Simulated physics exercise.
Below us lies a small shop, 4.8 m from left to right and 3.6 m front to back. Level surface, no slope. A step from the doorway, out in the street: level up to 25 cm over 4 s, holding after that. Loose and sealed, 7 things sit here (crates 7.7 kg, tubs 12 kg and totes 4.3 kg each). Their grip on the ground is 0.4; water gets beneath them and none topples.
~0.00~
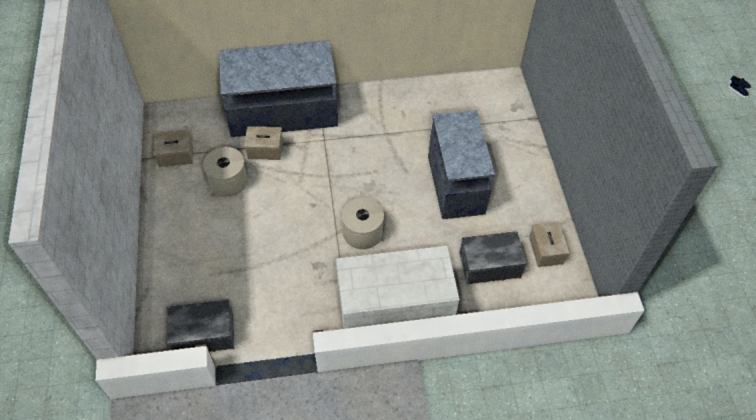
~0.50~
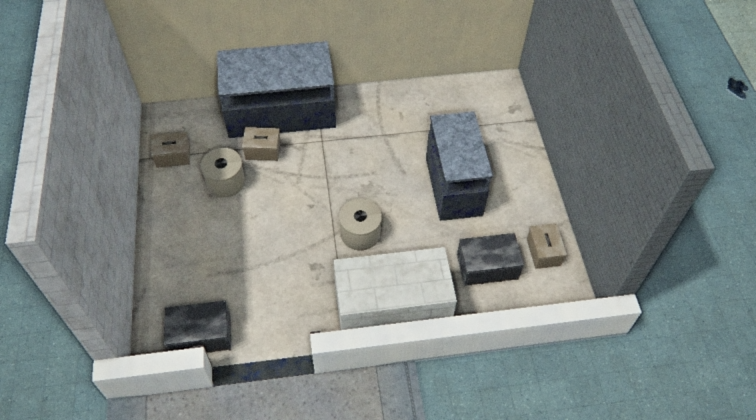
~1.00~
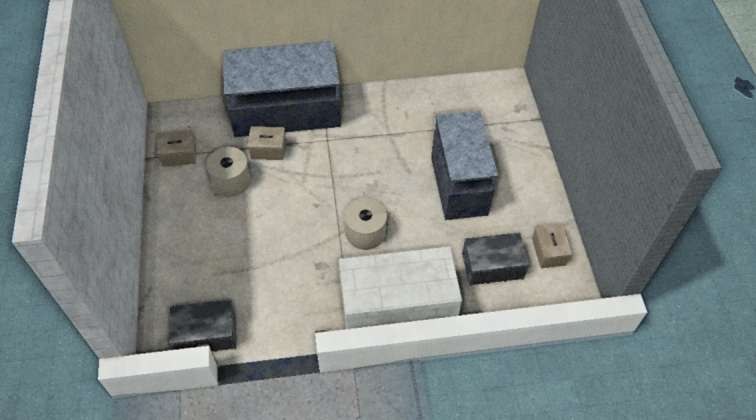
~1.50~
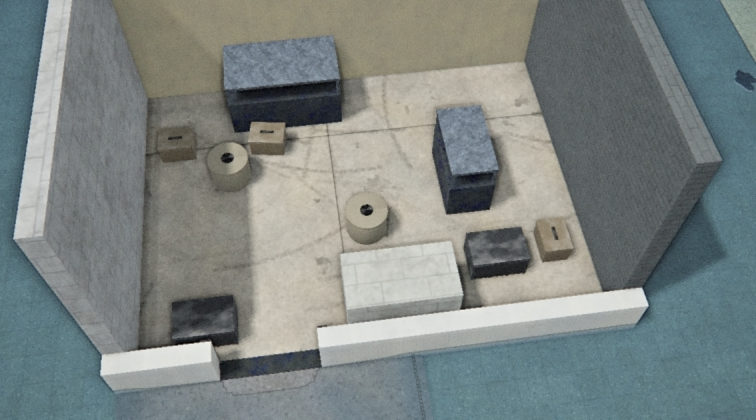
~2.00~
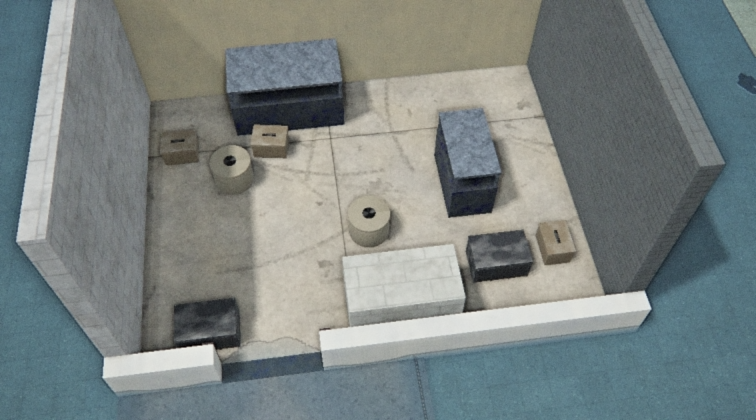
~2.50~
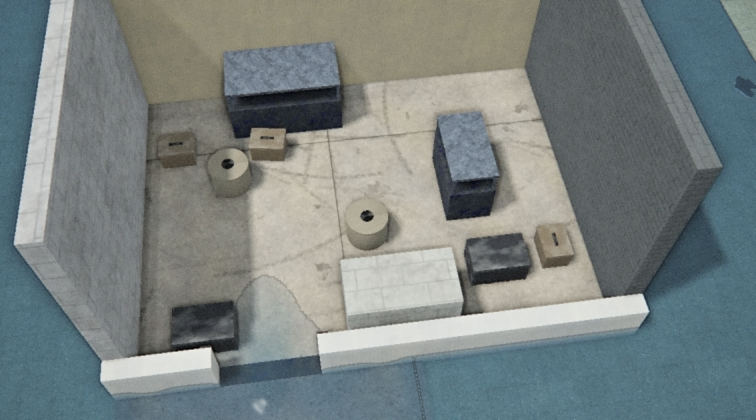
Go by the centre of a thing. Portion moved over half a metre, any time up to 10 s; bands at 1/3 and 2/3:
It will work out to one to two of every three.
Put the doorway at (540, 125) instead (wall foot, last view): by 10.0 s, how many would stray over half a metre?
2.
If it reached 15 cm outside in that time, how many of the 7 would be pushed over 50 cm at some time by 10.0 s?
In that case the number is 3.
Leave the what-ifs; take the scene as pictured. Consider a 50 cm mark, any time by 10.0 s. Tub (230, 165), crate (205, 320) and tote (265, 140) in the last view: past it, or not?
In turn: Above the mark, above the mark, above the mark.
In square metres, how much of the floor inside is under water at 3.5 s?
3.5 m2.
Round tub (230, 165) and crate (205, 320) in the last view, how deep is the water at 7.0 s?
First about 18 cm, second about 4 cm.
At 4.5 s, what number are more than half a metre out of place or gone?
At that moment it comes to 1.
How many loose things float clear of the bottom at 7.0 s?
At that point I count 4.
After 3.5 s 0 of 7 are over 50 cm from their spots; 0 afloat.
After 4.5 s 1 of 7 are over 50 cm from their spots; 0 afloat.
After 7.0 s 4 of 7 are over 50 cm from their spots; 4 afloat.
After 10.0 s 3 of 7 are over 50 cm from their spots, and 4 have been at some point; 4 afloat.
